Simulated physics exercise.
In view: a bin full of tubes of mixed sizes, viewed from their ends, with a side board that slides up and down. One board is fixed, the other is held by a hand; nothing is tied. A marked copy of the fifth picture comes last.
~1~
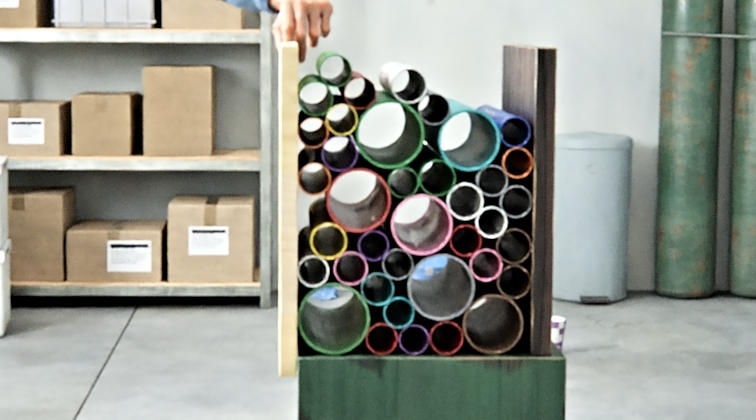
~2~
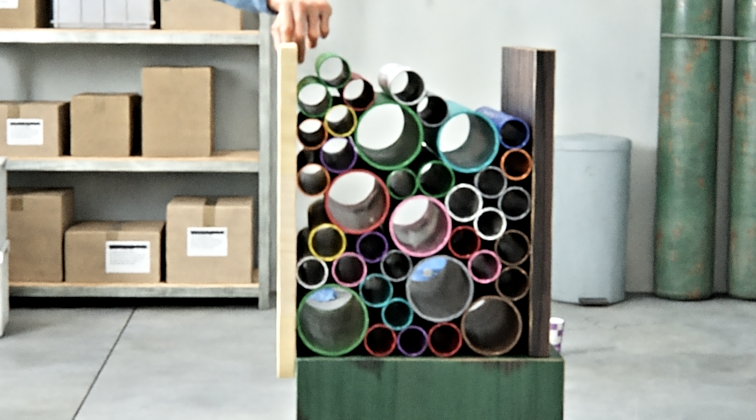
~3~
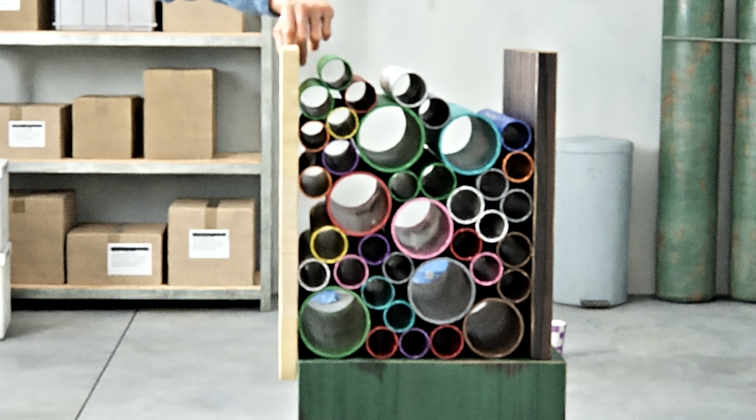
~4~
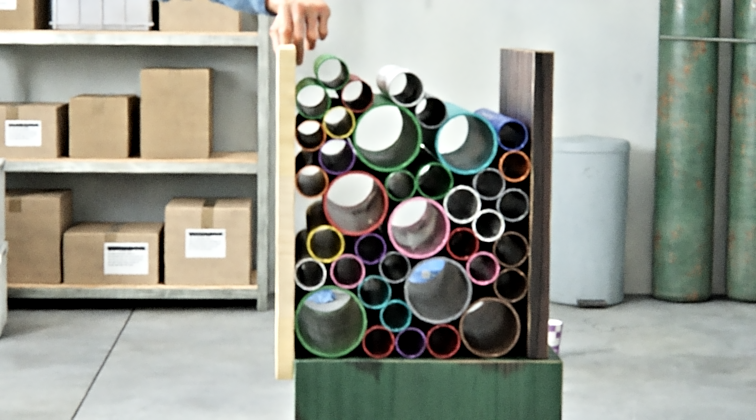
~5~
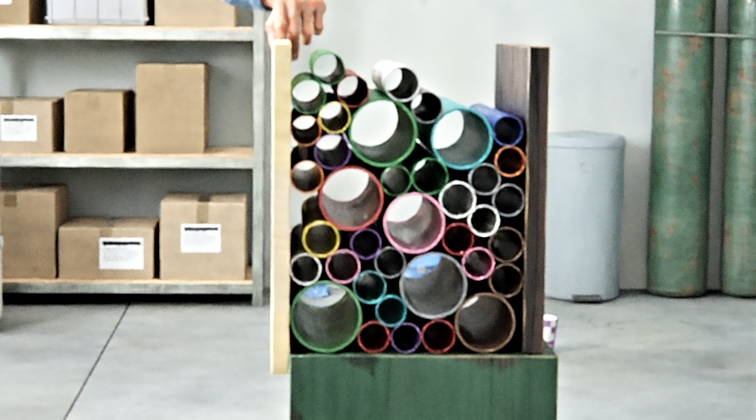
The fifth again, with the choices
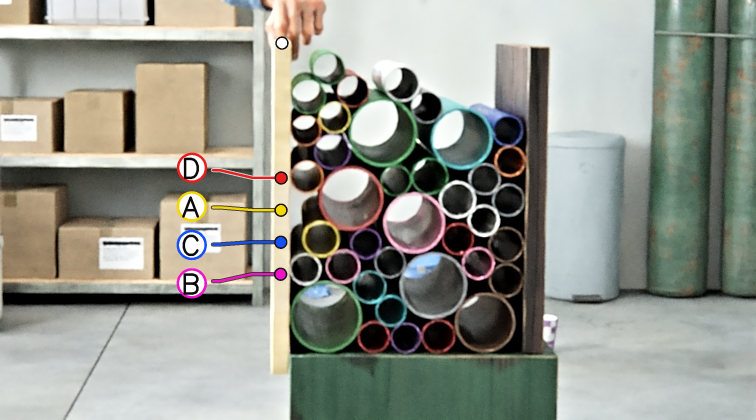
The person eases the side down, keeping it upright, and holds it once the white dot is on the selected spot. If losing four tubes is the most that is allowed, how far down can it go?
At most to D.
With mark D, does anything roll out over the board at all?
At D: Yes.
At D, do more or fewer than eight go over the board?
Fewer than eight.
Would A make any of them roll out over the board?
Yes.
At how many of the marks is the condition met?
The number is one.
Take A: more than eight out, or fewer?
At A, fewer than eight.
On the marked copy, A at (281, 210); B at (281, 274); C at (281, 242); D at (281, 178); the white dot at (282, 43).
Following D. Soon after the start, top of the board (290, 108).
Later, top of the board (290, 177).
In the end, top of the board (290, 178), four out over the board.
As for the rest, A more than four out over the board; B more than four out over the board; C more than four out over the board.
